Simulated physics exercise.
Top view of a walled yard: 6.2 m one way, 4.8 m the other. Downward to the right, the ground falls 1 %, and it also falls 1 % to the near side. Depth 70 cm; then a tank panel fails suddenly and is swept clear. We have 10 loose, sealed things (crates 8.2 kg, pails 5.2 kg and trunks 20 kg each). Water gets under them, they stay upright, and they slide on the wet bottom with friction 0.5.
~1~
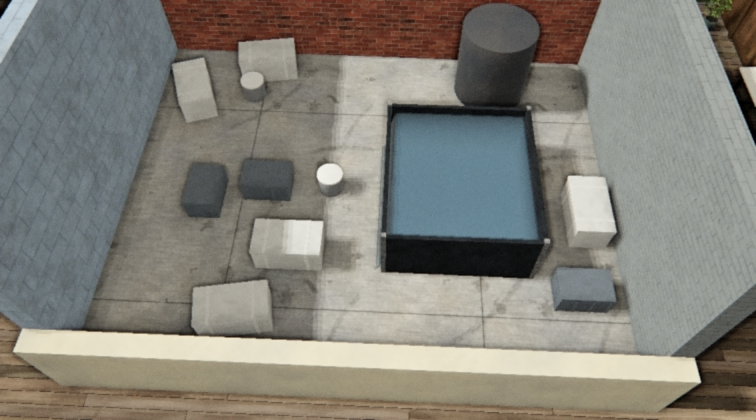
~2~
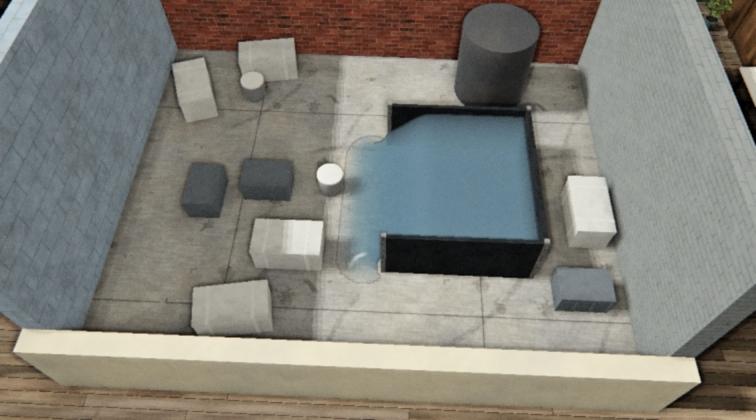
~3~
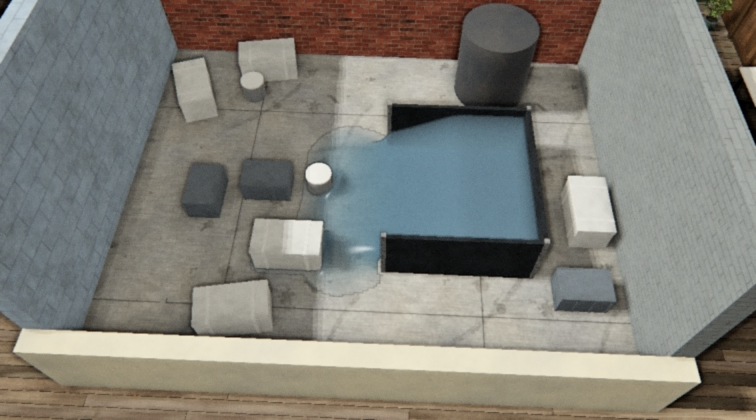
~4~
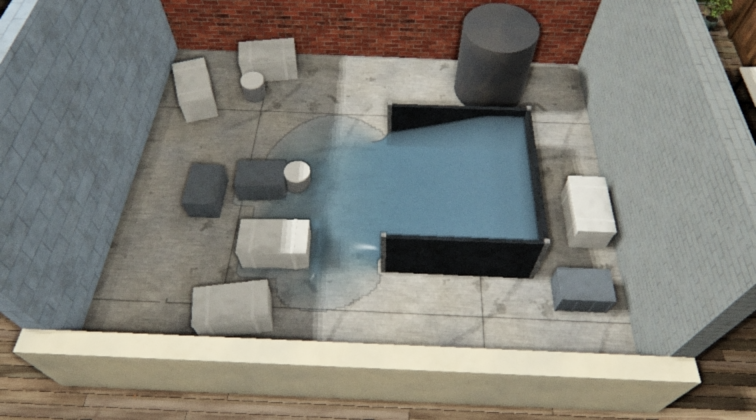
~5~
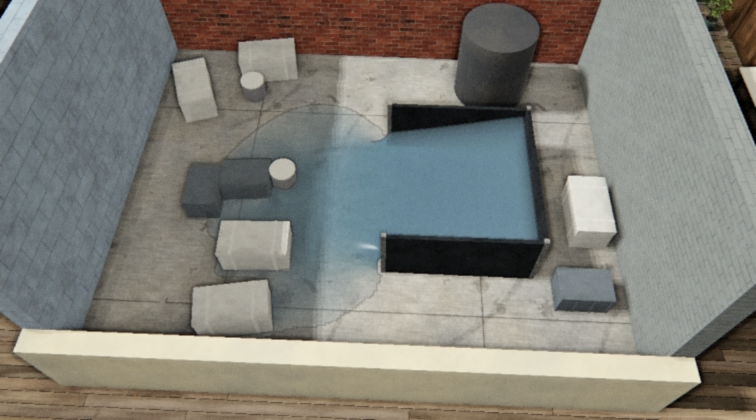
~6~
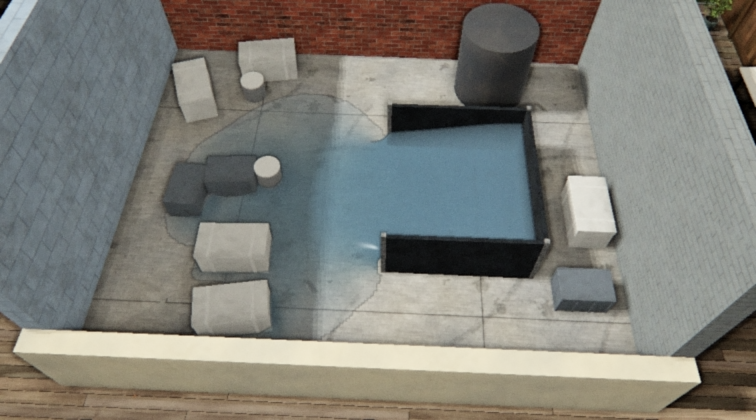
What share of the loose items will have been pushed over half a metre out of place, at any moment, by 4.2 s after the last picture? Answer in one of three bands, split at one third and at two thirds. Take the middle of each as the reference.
Two thirds or more.
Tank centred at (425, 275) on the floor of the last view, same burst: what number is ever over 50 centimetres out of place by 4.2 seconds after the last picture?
In that case the number is 8.
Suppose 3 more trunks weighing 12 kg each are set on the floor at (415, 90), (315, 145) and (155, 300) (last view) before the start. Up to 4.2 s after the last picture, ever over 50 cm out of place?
First stays inside, second goes beyond, third goes beyond.
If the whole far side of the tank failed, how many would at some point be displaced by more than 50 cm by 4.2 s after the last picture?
That would give 6.
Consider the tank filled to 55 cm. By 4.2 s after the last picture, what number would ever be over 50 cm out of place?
That would make 8 of them.
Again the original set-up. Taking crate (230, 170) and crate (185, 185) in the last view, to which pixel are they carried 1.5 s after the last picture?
About (162, 88) for the first and (132, 149) for the second.
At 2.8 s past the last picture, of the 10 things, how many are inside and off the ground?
At that point I count 8.
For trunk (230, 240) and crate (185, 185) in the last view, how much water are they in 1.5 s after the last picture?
First roughly 30 cm, second roughly 34 cm.
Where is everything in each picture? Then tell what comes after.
In the first frame, a pail at (330, 174) rests on the ground; a trunk at (287, 236) rests on the ground; 3.2 m2 under water; 0 of 10 have shifted.
In the second frame, a pail at (330, 174) rests on the ground; a trunk at (287, 236) rests on the ground; 4.3 m2 under water; 0 of 10 have shifted.
In the third frame, a pail at (318, 173), on the bottom, 14 cm from its start; a trunk at (286, 236) rests on the ground; water covers 5.4 m2; 1 of 10 have shifted.
In the fourth frame, a pail at (297, 171), on the bottom, 41 cm from its start; a trunk at (273, 236) rests on the ground, 15 cm from its start; water covers 6.9 m2; 3 of 10 have shifted.
In the fifth frame, a pail at (282, 169) floats, 59 cm from its start; a trunk at (253, 237), on the bottom, 38 cm from its start; water covers 8.5 m2; 3 of 10 have shifted.
In the sixth frame, a pail at (267, 166), afloat, 79 cm from its start; a trunk at (231, 240), on the bottom, 63 cm from its start; 10.4 m2 under water; 4 of 10 have shifted.
Then, 0.4 s after the last picture 4 of 10 are over 50 cm from their spots; 2 afloat.
Then, 1.5 s after the last picture 7 of 10 are over 50 cm from their spots; 7 afloat.
Then, 2.8 s after the last picture 7 of 10 are over 50 cm from their spots; 8 afloat.
Then, 4.2 s after the last picture 8 of 10 are over 50 cm from their spots, and 8 have been at some point; 7 afloat.
